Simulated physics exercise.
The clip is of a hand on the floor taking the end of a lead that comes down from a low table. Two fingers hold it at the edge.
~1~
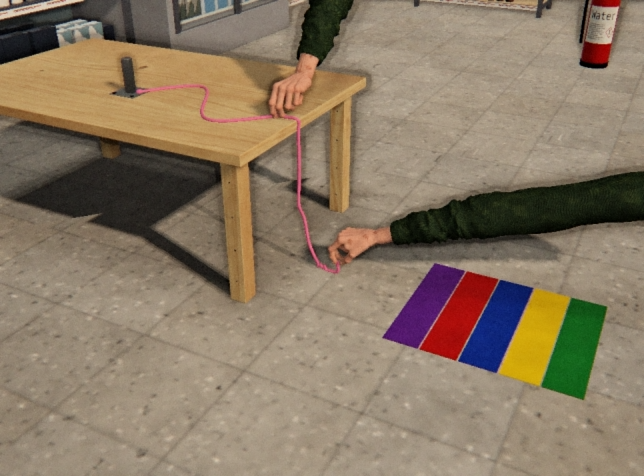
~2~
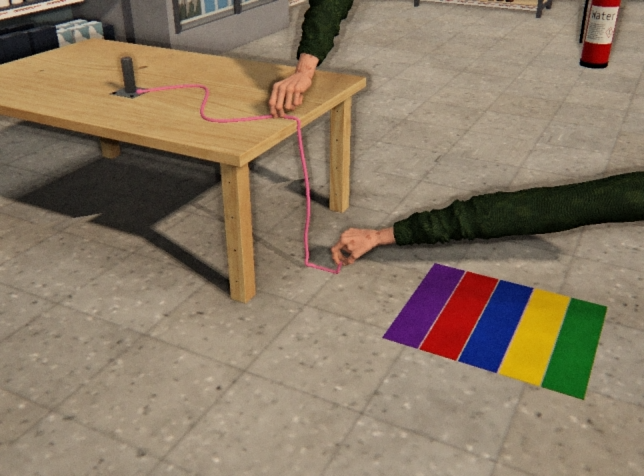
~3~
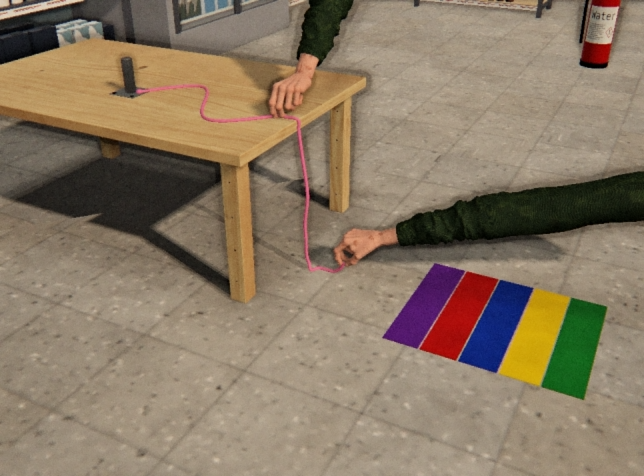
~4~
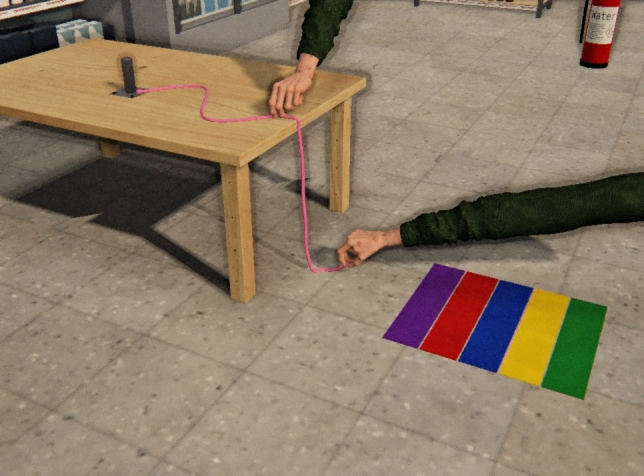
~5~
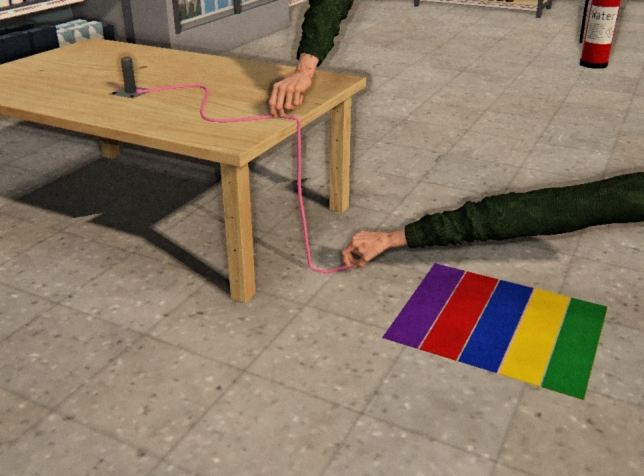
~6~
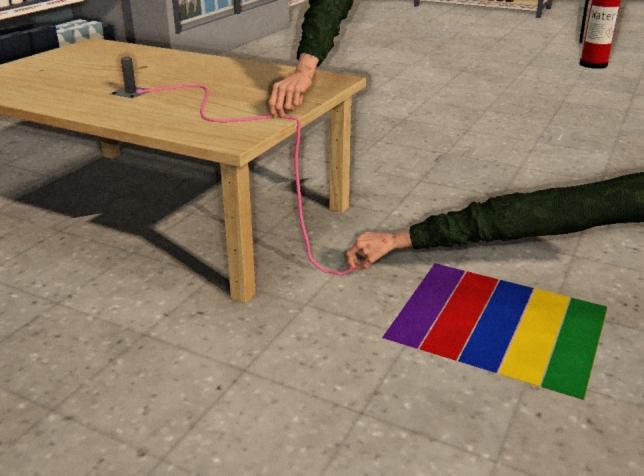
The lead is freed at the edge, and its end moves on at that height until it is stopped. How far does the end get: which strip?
The end stops over the yellow strip.
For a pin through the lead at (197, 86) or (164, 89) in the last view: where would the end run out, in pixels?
In that order: (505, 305) and (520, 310).
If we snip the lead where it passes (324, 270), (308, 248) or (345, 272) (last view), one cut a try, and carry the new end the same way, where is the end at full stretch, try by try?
Near (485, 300), (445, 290) and (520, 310).
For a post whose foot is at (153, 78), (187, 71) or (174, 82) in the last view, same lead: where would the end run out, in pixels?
In that order: (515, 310), (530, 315) and (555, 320).
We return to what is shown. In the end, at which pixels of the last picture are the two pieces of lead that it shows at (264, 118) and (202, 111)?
Near (333, 150) and (263, 114).
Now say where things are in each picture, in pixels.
End (338, 262); purple (410, 327); red (447, 338); blue (485, 350); yellow (526, 362); green (568, 374), in the first frame.
End (341, 263); lead through (170, 88) (206, 98) (212, 121) (285, 117) (307, 184) (307, 247), in the second frame.
End (344, 263), in the third frame.
End (347, 264); lead through (170, 88) (206, 98) (212, 121) (285, 117) (303, 184) (306, 248), in the fourth frame.
End (352, 265), in the fifth frame.
End (356, 267); lead through (170, 88) (206, 98) (212, 121) (285, 117) (298, 182) (308, 247), in the sixth frame.
Soon after, end near (460, 294); over red.
Then, end near (508, 307); over blue.
At full stretch, end near (538, 315); over yellow. It gets as far as the yellow strip.
